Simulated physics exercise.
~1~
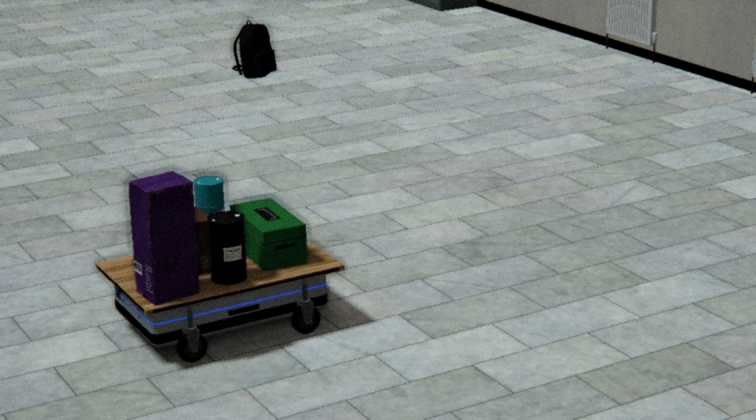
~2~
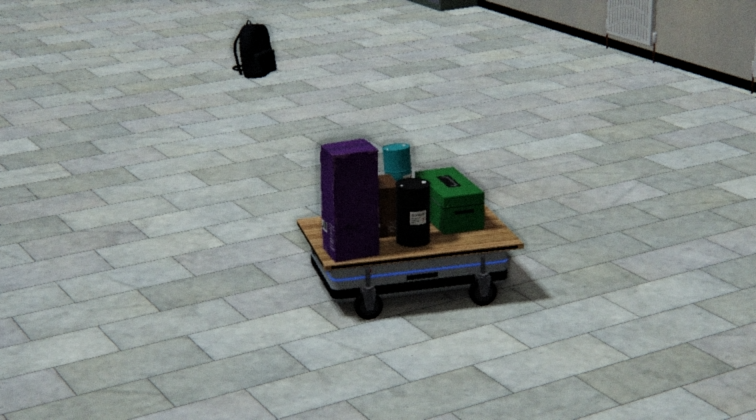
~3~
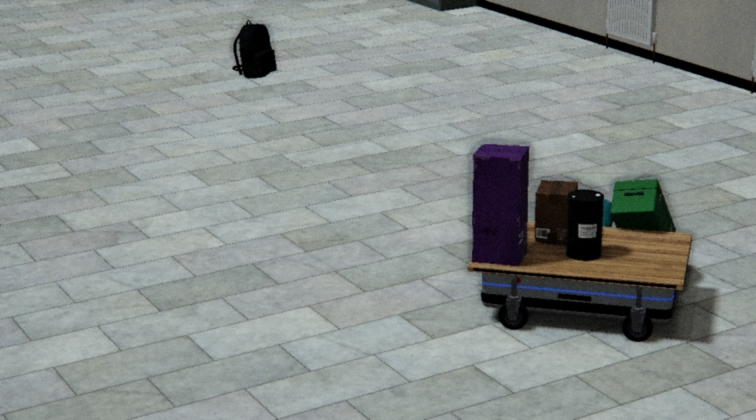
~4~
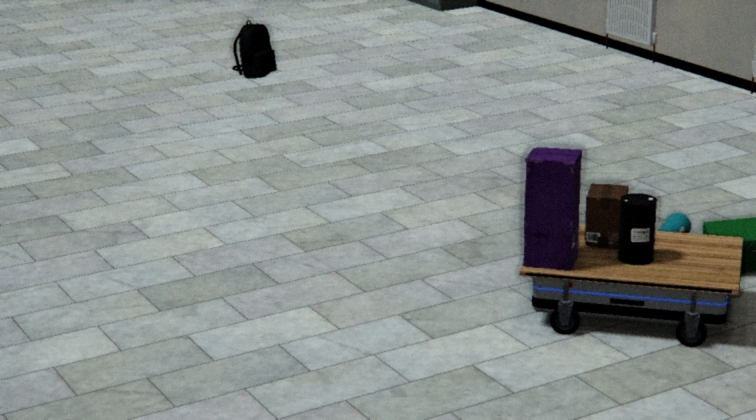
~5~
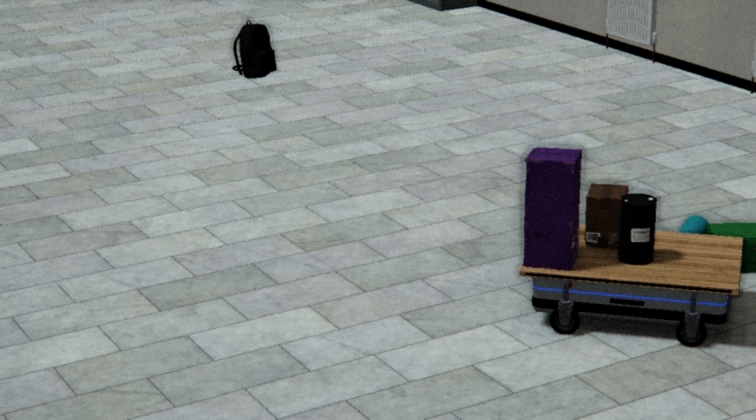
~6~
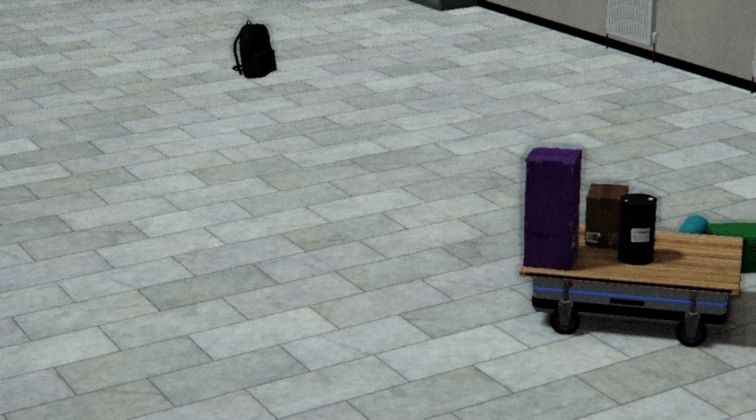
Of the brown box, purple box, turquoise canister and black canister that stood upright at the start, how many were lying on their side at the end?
Just one of them was lying on its side at the end, the turquoise canister, which had come off the cart.
A flat cart loaded with boxes and canisters rolled to the right across a tiled floor, turning as it went, and the green toolbox and turquoise canister fell off behind it before it stopped with the purple box, brown box and black canister still standing aboard.
